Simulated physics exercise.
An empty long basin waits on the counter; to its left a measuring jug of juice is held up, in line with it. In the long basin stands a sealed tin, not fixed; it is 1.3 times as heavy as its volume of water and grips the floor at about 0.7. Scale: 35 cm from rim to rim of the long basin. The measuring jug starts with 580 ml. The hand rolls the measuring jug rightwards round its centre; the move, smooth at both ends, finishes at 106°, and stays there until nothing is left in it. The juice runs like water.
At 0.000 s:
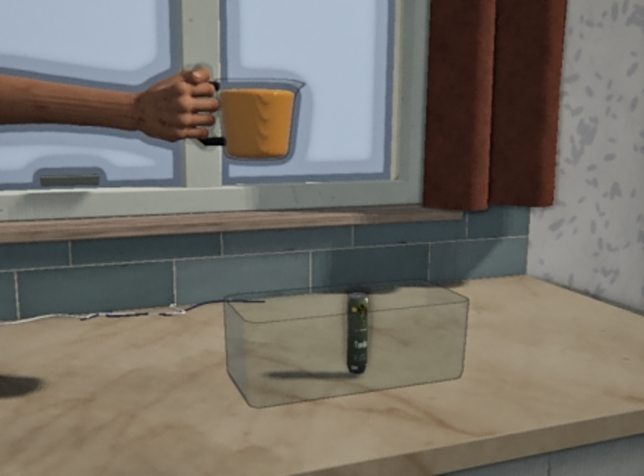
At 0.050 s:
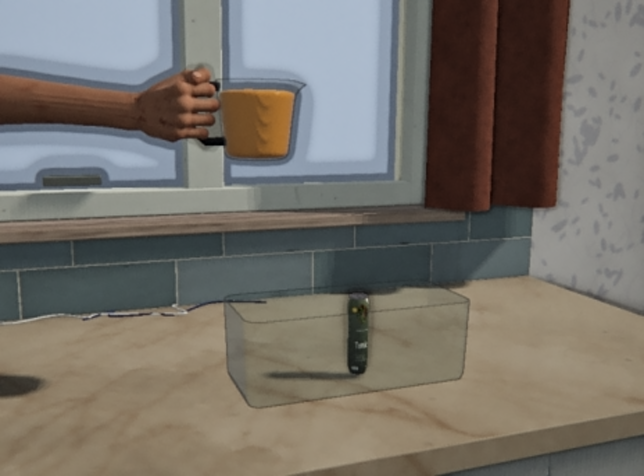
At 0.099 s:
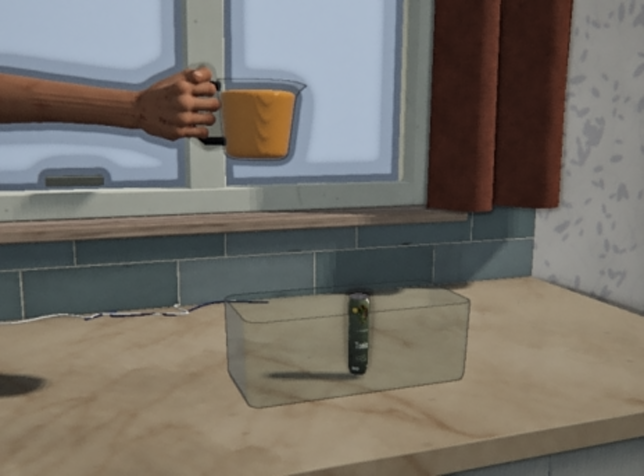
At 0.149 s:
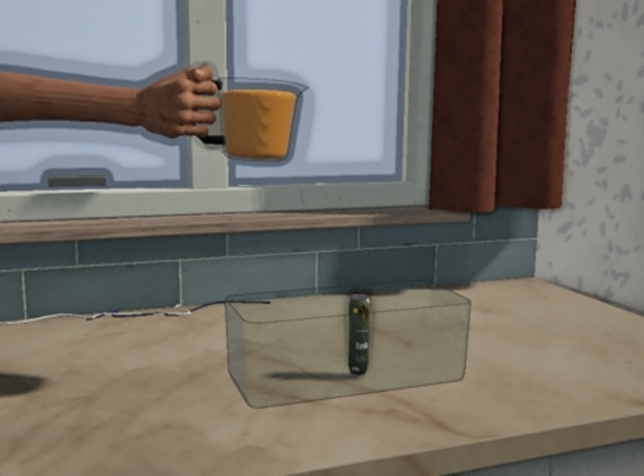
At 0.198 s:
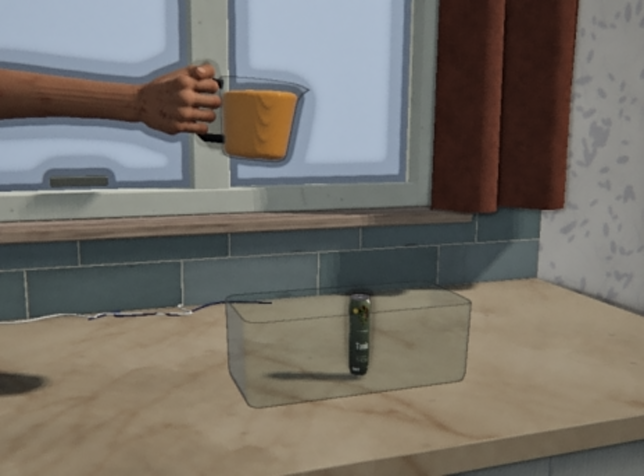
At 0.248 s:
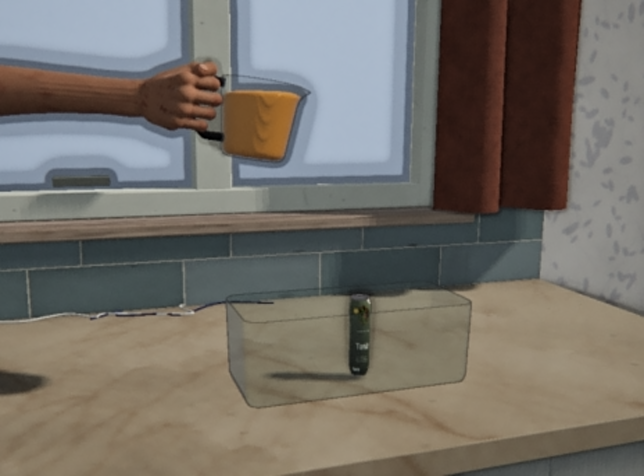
A hand held a measuring jug of orange juice still above a counter, up and to the left of a clear long basin with a dark tin, then slowly tilted it slightly to the right.
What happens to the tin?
It keeps standing.
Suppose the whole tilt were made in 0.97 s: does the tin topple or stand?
Then it keeps standing.
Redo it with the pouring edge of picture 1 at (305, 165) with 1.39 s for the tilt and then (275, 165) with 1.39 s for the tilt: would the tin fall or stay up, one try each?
First it topples; then it stays up.
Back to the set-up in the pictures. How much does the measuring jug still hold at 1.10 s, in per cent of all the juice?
Near 20 in a hundred.
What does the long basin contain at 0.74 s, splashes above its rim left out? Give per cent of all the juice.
Near 2 in a hundred.
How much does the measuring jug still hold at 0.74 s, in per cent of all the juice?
Some 76 per cent.
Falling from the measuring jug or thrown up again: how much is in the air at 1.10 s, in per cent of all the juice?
Near 32 in a hundred.
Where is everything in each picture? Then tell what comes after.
In the first picture, tilt 0°; pouring edge (305, 83); surface from (218, 92) to (292, 93); the long basin's rim runs from (234, 310) to (447, 290); the tin's top is at (358, 299).
In the second picture, tilt 0°; pouring edge (306, 84); surface from (219, 92) to (292, 94).
In the third picture, tilt 1°; pouring edge (307, 85); surface from (220, 92) to (292, 94).
In the fourth picture, tilt 3°; pouring edge (308, 87); surface from (221, 93) to (294, 95).
In the fifth picture, tilt 5°; pouring edge (309, 89); surface from (222, 93) to (295, 95).
In the sixth picture, tilt 8°; pouring edge (311, 92); surface from (223, 94) to (297, 96).
After 0.74 s the tilt is 59° and 77 per cent is still to pour; the tin stands where it began.
After 1.10 s the tilt is 95° and 19 per cent is still to pour; the tin stands where it began.
After 1.48 s the tilt is 106° and 0 per cent is still to pour; the tin stands where it began.
After 1.89 s the tilt is 106° and 0 per cent is still to pour; the tin stands where it began.
In the end the tin stands where it began.
